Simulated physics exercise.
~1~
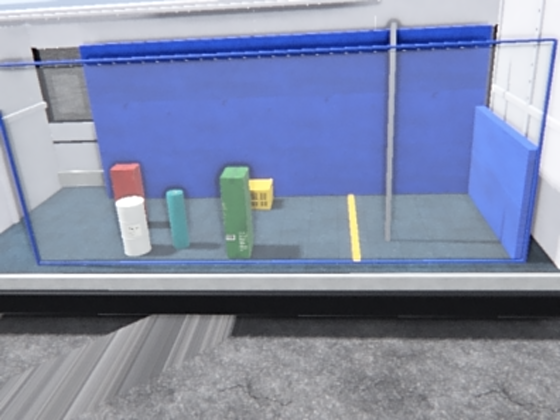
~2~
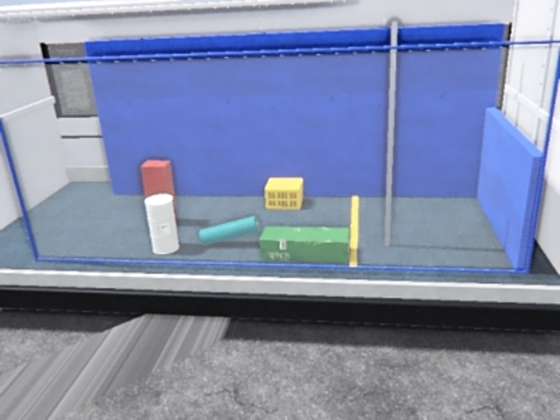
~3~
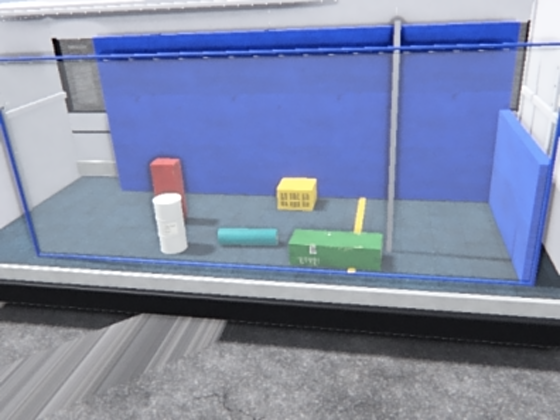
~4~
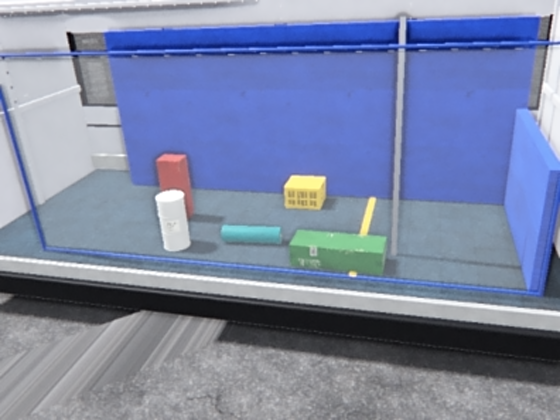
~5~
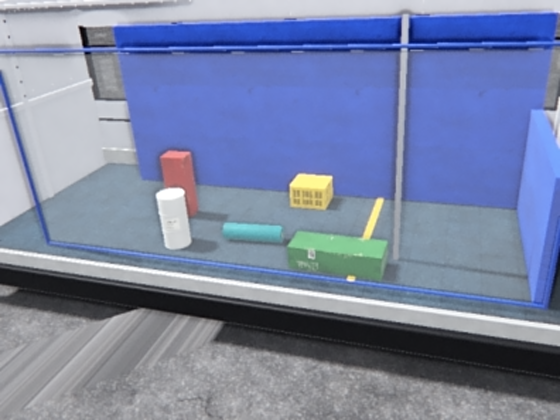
The clip opens on a blue-walled bay where a red box, a white drum, a teal roll, a tall green box and a yellow crate stand loose, left of a yellow line on the floor. The green box and the teal roll topple to the right, while the red box, drum and crate shift right without tipping. The fallen pieces slide a little farther, and then everything settles as the view drifts slightly sideways. At the end, the drum and red box remain upright, and the green box lies with its middle short of the line, its right end overlapping it.
